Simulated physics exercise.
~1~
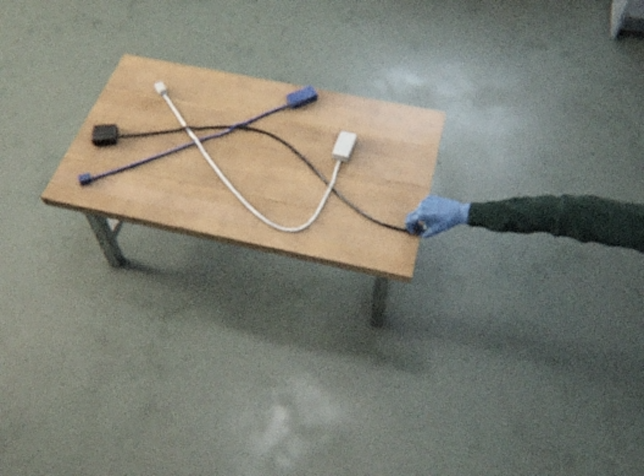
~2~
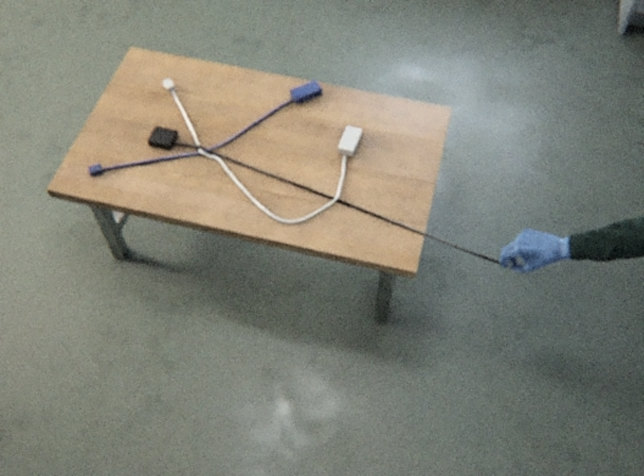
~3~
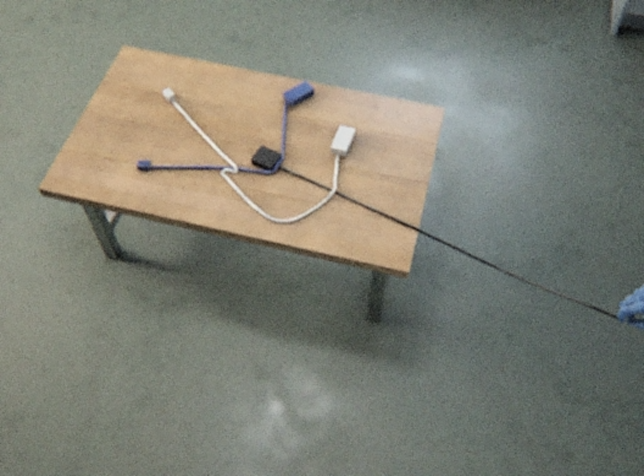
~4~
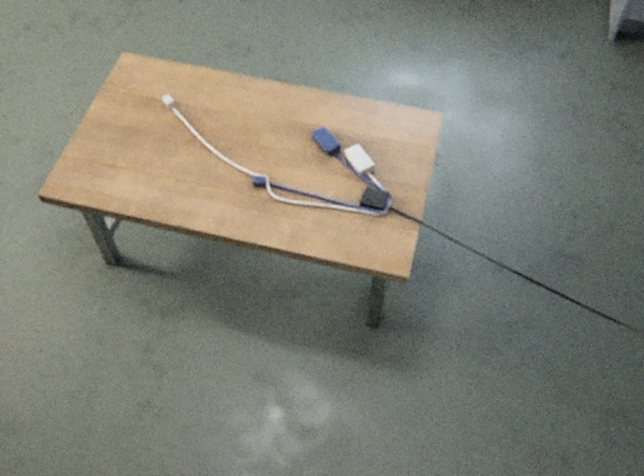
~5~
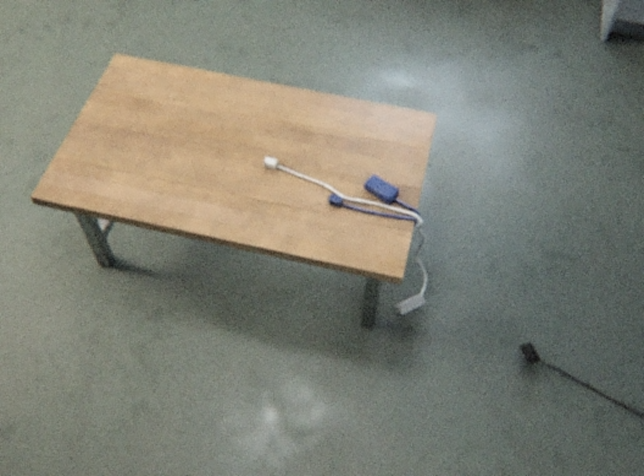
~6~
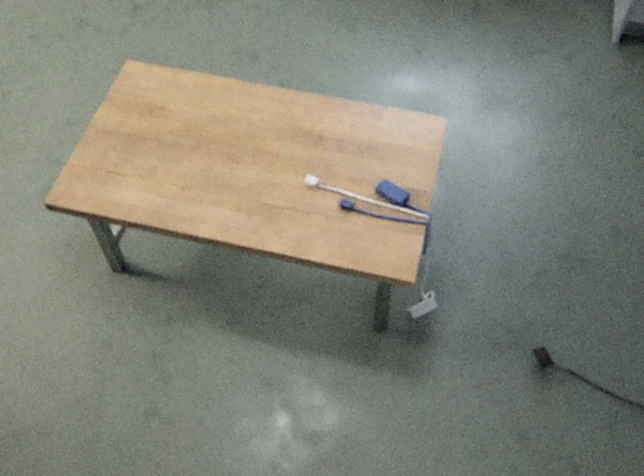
The video shows a gloved hand pulling a black lead rightward off a wooden table, its charger dragging the crossed blue and white leads along until it drops to the floor; the white charger ends up hanging over the edge while the blue charger stays on top near the right side.
